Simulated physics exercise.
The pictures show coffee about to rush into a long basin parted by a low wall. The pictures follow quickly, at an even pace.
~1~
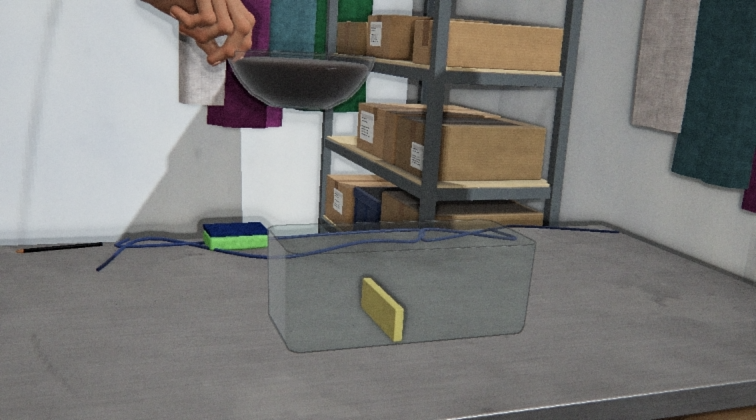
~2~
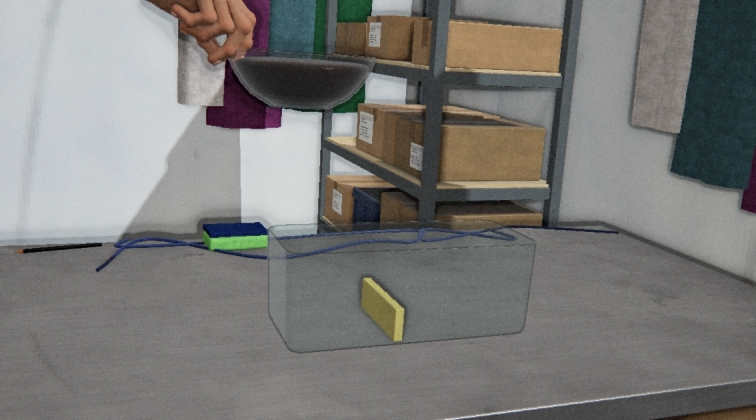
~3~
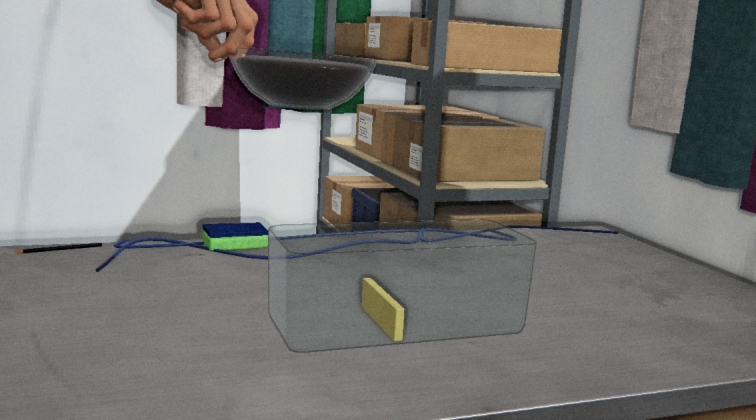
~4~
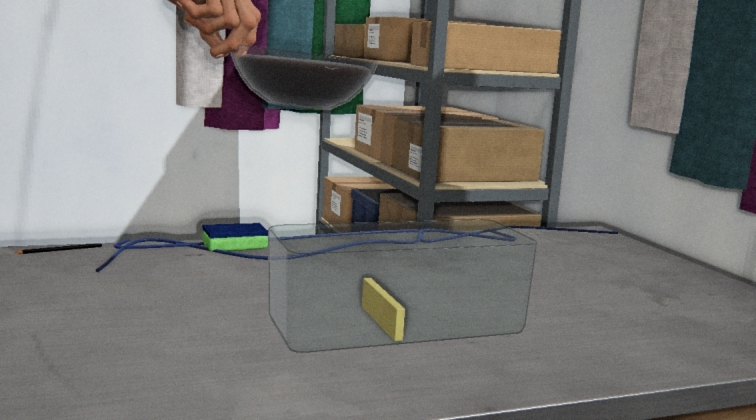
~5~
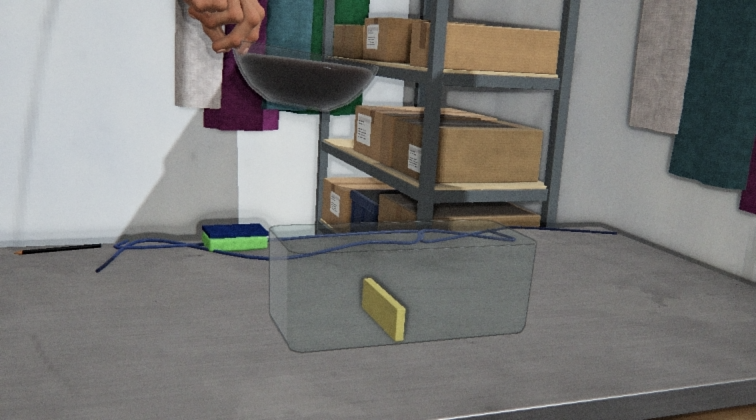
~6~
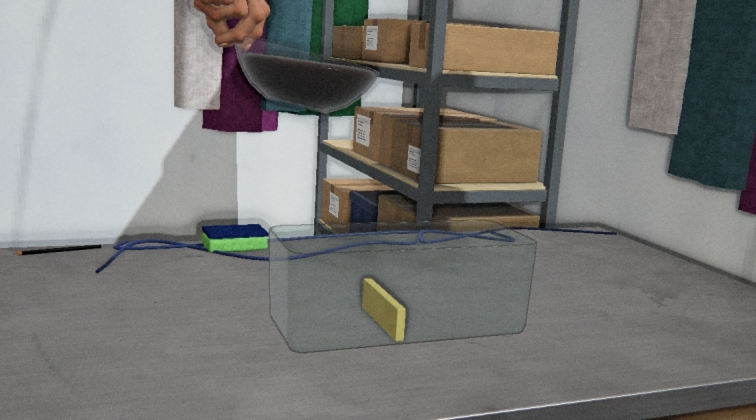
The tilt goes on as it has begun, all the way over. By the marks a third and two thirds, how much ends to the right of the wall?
In the end above two thirds is right of the wall.
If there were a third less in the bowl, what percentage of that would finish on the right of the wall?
It comes to 75 per cent or so.
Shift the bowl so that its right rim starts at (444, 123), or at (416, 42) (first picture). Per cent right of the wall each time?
The first gives 90 %, the second 85 %.
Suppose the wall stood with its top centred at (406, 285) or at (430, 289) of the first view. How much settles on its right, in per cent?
Roughly 55 per cent, and 15 per cent.
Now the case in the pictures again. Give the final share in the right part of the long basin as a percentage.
It comes to 75 per cent or so.
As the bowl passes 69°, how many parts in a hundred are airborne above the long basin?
It comes to 55 per cent or so.
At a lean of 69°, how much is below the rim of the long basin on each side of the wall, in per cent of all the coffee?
Left: 0 %. Right: 20 %.
A moment on, the bowl is tipped part way and 24 per cent is still to pour, 1 is left of the wall and 18 right of it.
Next, the bowl is tipped right over and 0 per cent is still to pour, 18 is left of the wall and 76 right of it.
Then the bowl is tipped right over and 0 per cent is still to pour, 21 is left of the wall and 76 right of it.
Later the bowl is tipped right over and 0 per cent is still to pour, 21 is left of the wall and 76 right of it.
Finally, 21 per cent lies left of the wall, 76 right of it and 3 outside.
